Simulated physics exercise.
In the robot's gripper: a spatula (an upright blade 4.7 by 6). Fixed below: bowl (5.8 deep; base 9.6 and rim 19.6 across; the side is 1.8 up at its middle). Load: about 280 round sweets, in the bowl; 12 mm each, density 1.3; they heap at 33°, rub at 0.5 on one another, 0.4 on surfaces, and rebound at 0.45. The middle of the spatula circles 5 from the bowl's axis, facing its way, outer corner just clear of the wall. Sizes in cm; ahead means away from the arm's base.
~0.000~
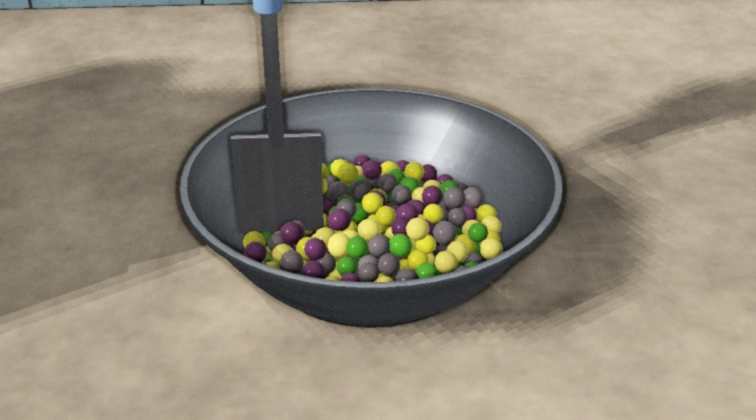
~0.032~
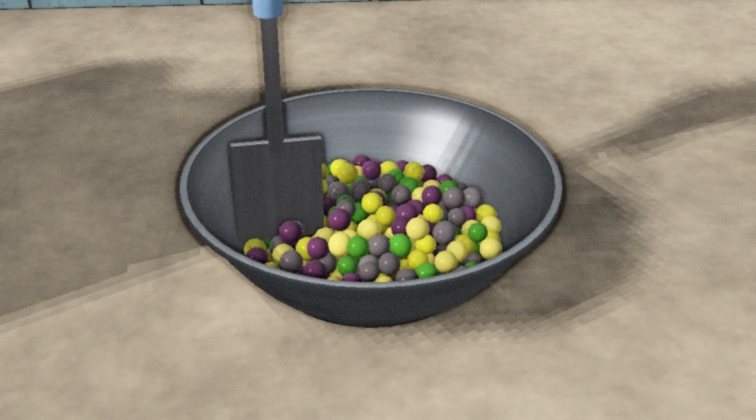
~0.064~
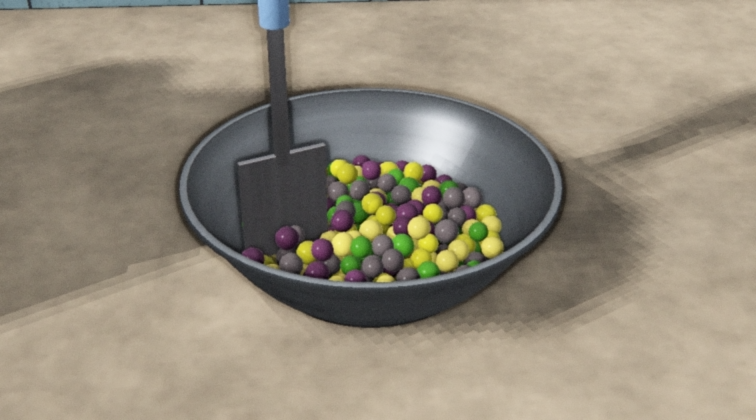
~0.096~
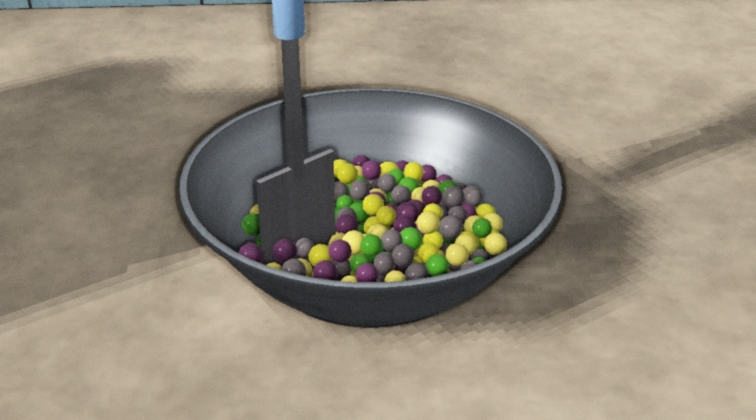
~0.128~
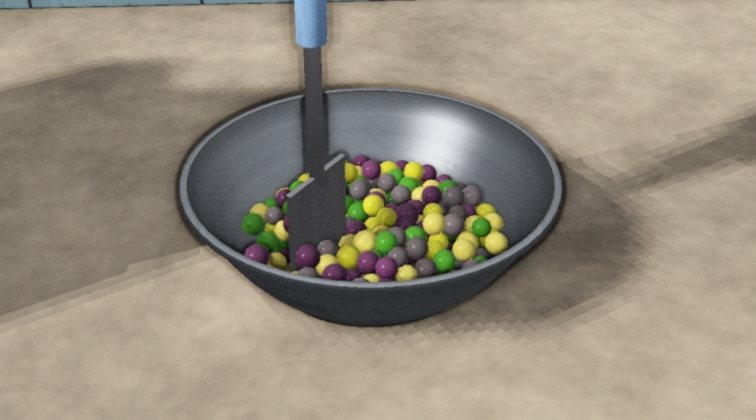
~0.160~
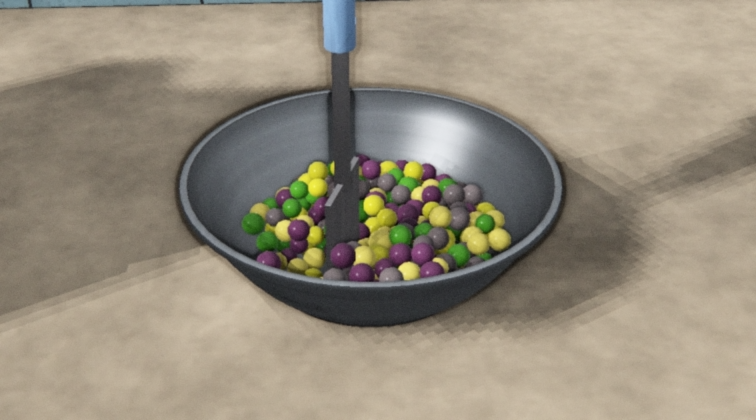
A dark bowl holds colorful balls while a blue-handled spatula turns and sweeps rightward through them.
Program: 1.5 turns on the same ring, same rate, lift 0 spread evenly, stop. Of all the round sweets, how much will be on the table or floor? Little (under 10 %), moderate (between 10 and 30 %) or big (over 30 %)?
Answer: Moderate; between 10 and 30 % of the round sweets finish on the table or floor.
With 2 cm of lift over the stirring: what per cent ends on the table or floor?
Some 5 per cent.
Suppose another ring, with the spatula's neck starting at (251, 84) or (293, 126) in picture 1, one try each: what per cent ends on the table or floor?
Some 0 and 10 per cent.
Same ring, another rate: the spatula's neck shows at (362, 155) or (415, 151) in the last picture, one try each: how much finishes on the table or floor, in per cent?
About 20 and 35 per cent.
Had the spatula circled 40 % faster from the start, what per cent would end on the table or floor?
In that case some 35 per cent.
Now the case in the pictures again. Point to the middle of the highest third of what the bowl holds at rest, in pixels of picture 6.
Around (440, 183).
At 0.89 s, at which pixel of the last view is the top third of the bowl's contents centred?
Around (399, 262).
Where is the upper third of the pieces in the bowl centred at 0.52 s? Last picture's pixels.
At about (340, 133).
By 0.52 s, 254° round, highest piece 8 above the table; 268 in the bowl, 10 on the table or floor, 5 in flight or on the tool.
By 0.89 s, 78° round, highest piece 7 above the table; 249 in the bowl, 32 on the table or floor, 2 in flight or on the tool.
By 1.27 s, 180° round, highest piece 5 above the table; 235 in the bowl, 48 on the table or floor.
By 1.97 s, 180° round, highest piece 5 above the table; 235 in the bowl, 48 on the table or floor.
Final count, 235 in the bowl, 48 on the table or floor. That is 17 % on the table or floor.
